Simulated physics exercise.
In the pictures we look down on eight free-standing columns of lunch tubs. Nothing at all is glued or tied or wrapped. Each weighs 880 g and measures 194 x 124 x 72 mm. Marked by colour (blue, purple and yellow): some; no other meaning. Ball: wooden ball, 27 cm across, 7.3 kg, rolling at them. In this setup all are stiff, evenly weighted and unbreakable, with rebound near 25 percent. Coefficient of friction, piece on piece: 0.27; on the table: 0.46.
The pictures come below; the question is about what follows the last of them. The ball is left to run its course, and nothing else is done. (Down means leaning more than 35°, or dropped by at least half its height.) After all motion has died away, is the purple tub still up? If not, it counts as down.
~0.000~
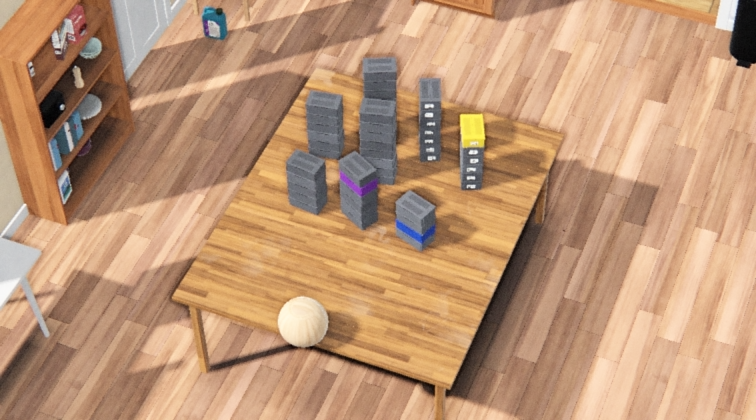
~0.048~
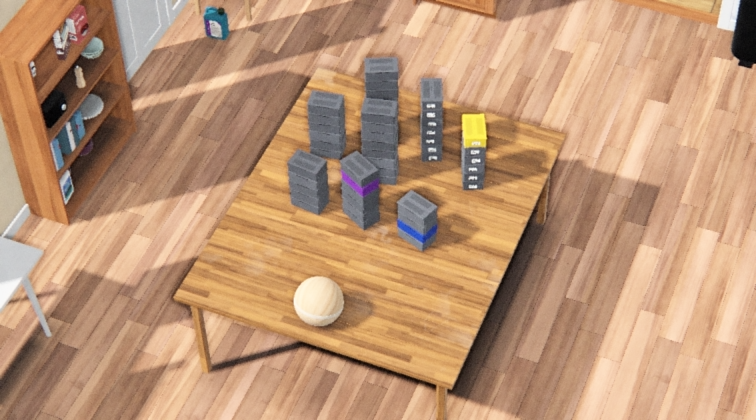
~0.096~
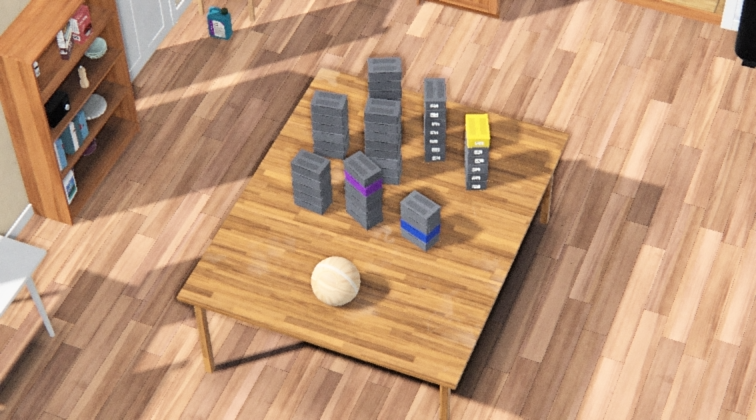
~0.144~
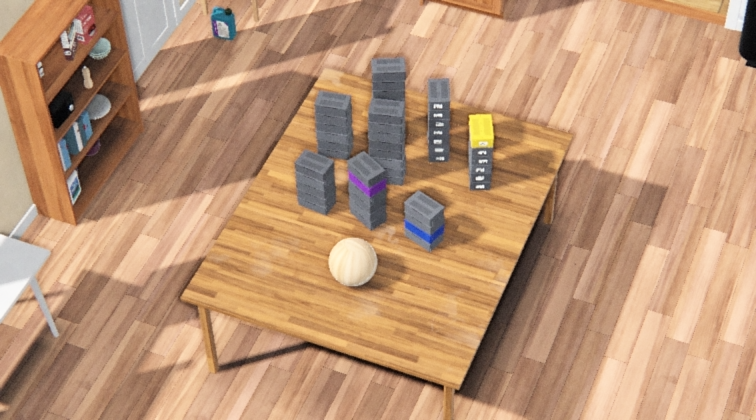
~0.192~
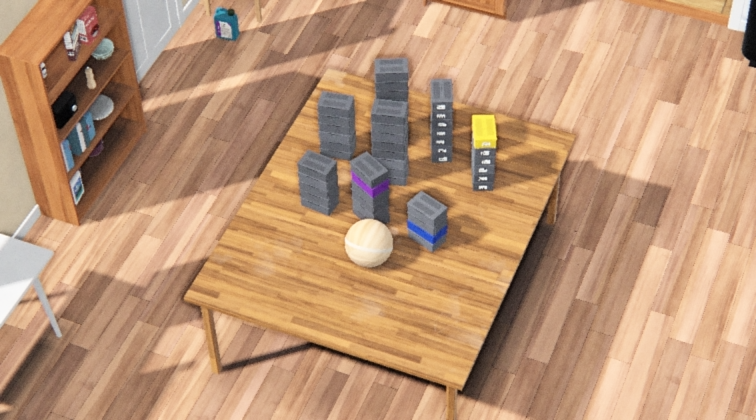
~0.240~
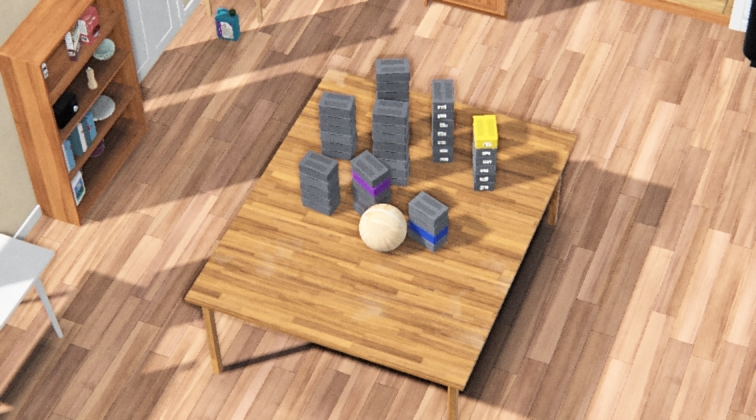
No.
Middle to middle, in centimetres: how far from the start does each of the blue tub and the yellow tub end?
Distance from start in cm - blue 38, yellow 4.
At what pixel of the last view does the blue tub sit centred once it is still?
Near (491, 218).
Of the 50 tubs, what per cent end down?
40 per cent.
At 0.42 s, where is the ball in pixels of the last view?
(409, 196) or so.
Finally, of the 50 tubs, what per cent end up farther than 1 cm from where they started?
Share: 90 in a hundred.
After 0.42 s, ball still moving; 4 of the 50 tubs down; purple tub 30° from how it stood, 8 cm lower; blue tub 9° from how it stood.
After 0.86 s, ball still moving; 7 of the 50 tubs down; purple tub on its side; yellow tub 14 mm from its place.
After 1.54 s, ball at rest; 21 of the 50 tubs down; purple tub on its side; yellow tub 36 mm from its place.
After 2.10 s, ball at rest; 20 of the 50 tubs down; purple tub on its side; yellow tub 36 mm from its place.
In the end (2.7 s), ball at rest; 20 of the 50 tubs down; purple tub on its side; yellow tub 36 mm from its place; blue tub 7 cm lower. From the last view, middles, purple tub near (368, 206), yellow tub near (492, 132).
